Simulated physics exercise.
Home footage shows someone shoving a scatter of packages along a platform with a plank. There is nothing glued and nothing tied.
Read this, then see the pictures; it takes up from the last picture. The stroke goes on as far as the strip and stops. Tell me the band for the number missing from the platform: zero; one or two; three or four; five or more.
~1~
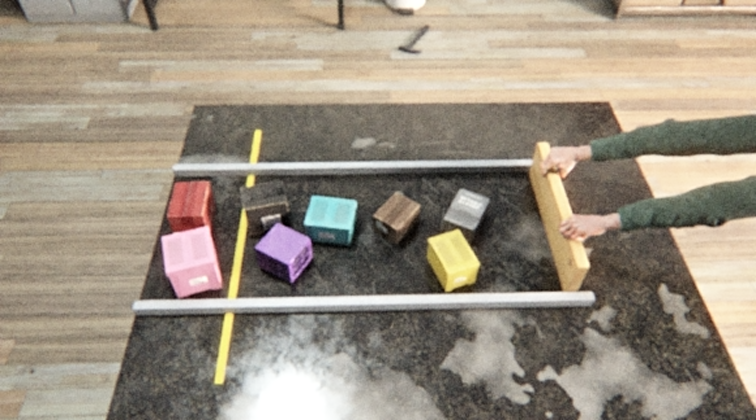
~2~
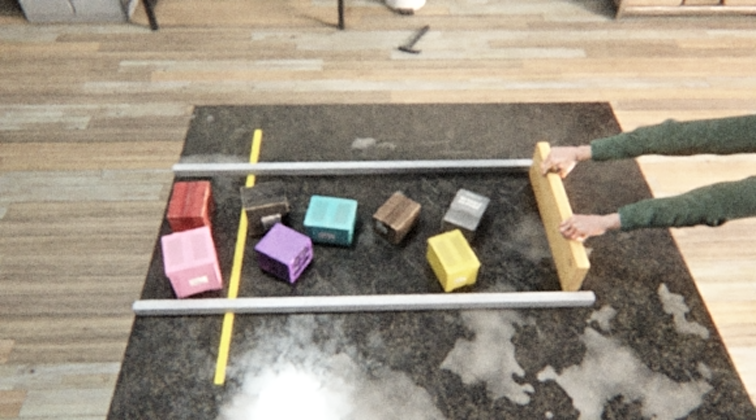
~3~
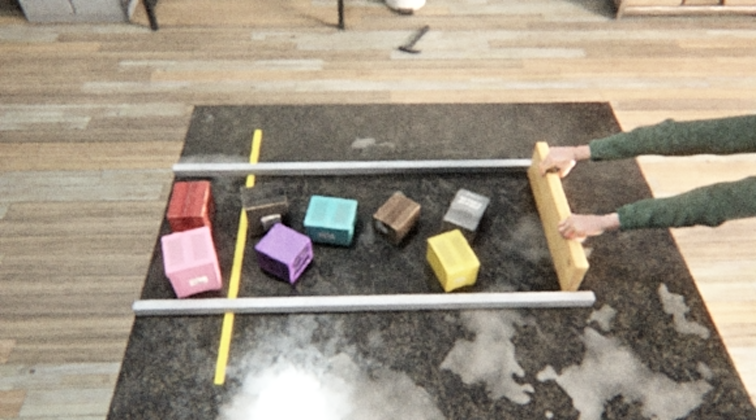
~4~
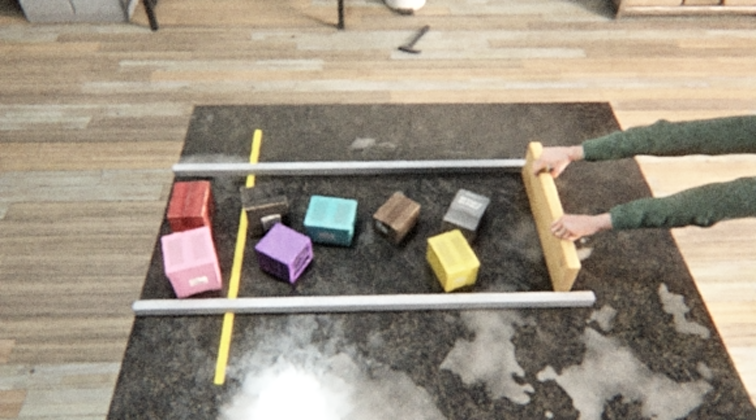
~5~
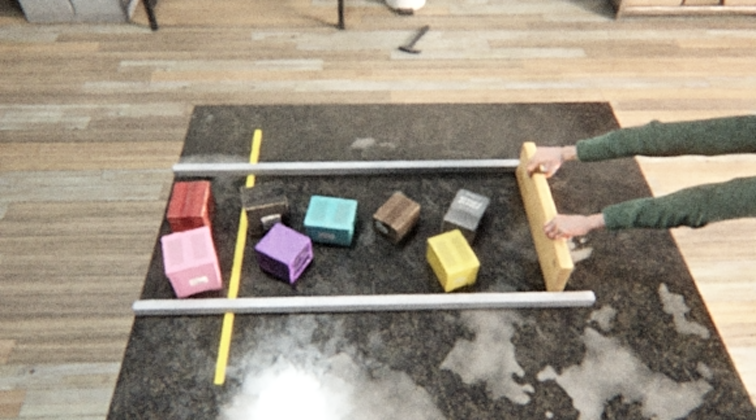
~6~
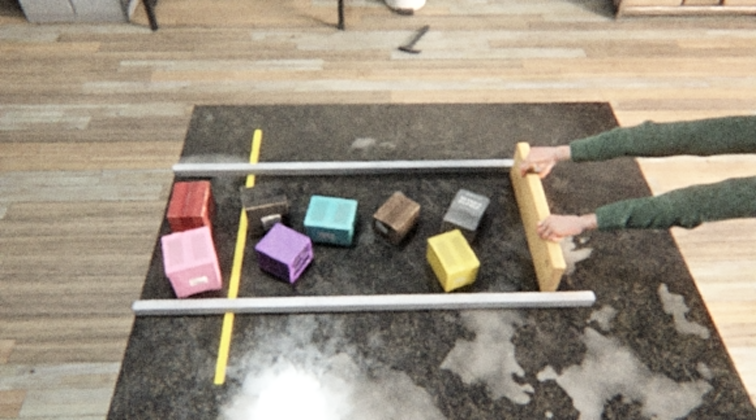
The tally of falls will come to three or else four.
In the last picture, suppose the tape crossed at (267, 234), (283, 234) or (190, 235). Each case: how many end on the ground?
In order: 2, 2 and 6.
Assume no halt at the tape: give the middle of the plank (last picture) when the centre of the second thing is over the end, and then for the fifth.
First: Around (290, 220). Next: Around (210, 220).
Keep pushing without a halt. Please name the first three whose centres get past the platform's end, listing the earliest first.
Sequence: The red box, the black parcel, the pink tote.
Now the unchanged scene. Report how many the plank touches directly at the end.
The count in contact is 2.
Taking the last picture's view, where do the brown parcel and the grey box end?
They end up close to (192, 227) and (225, 223).
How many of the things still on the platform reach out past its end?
Overhanging: 1.
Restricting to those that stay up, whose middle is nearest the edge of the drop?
The turquoise tote.
A little later, none off yet; red box at rest near (193, 211); pink tote at rest near (193, 263); black parcel at rest near (266, 208).
When it is over, the number that fall off is three or four; down, black parcel, pink tote and red box.
